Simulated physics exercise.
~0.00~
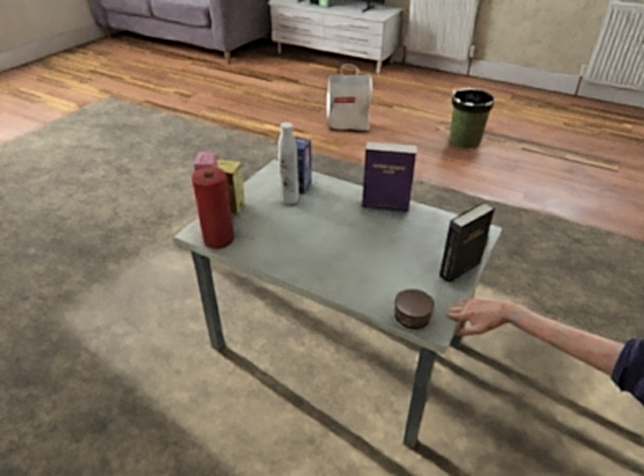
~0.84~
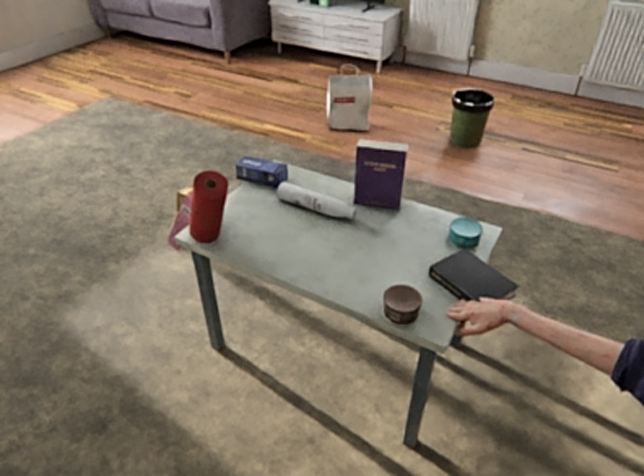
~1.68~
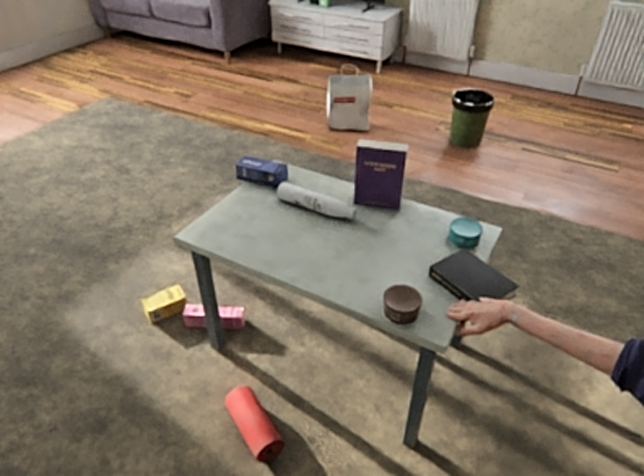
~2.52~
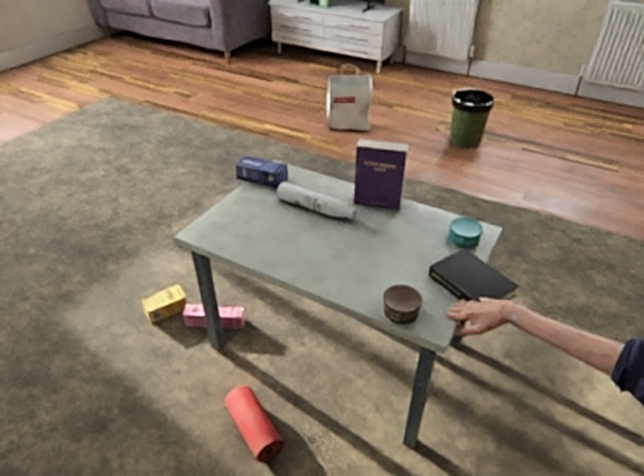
In a living room with a rug over a wooden floor, a light work table is seen from above, with a hand at its near right corner. A red roll stands at the left beside pink and yellow cartons, with a white bottle and blue carton behind, a purple book at the back, and a black book and brown tub at the right. The bottle, blue carton and black book topple, revealing a turquoise tub, while the red roll leans and the other cartons go over the left edge. The roll then falls too. Finally, all three lie still on the rug, while the purple book stays upright.
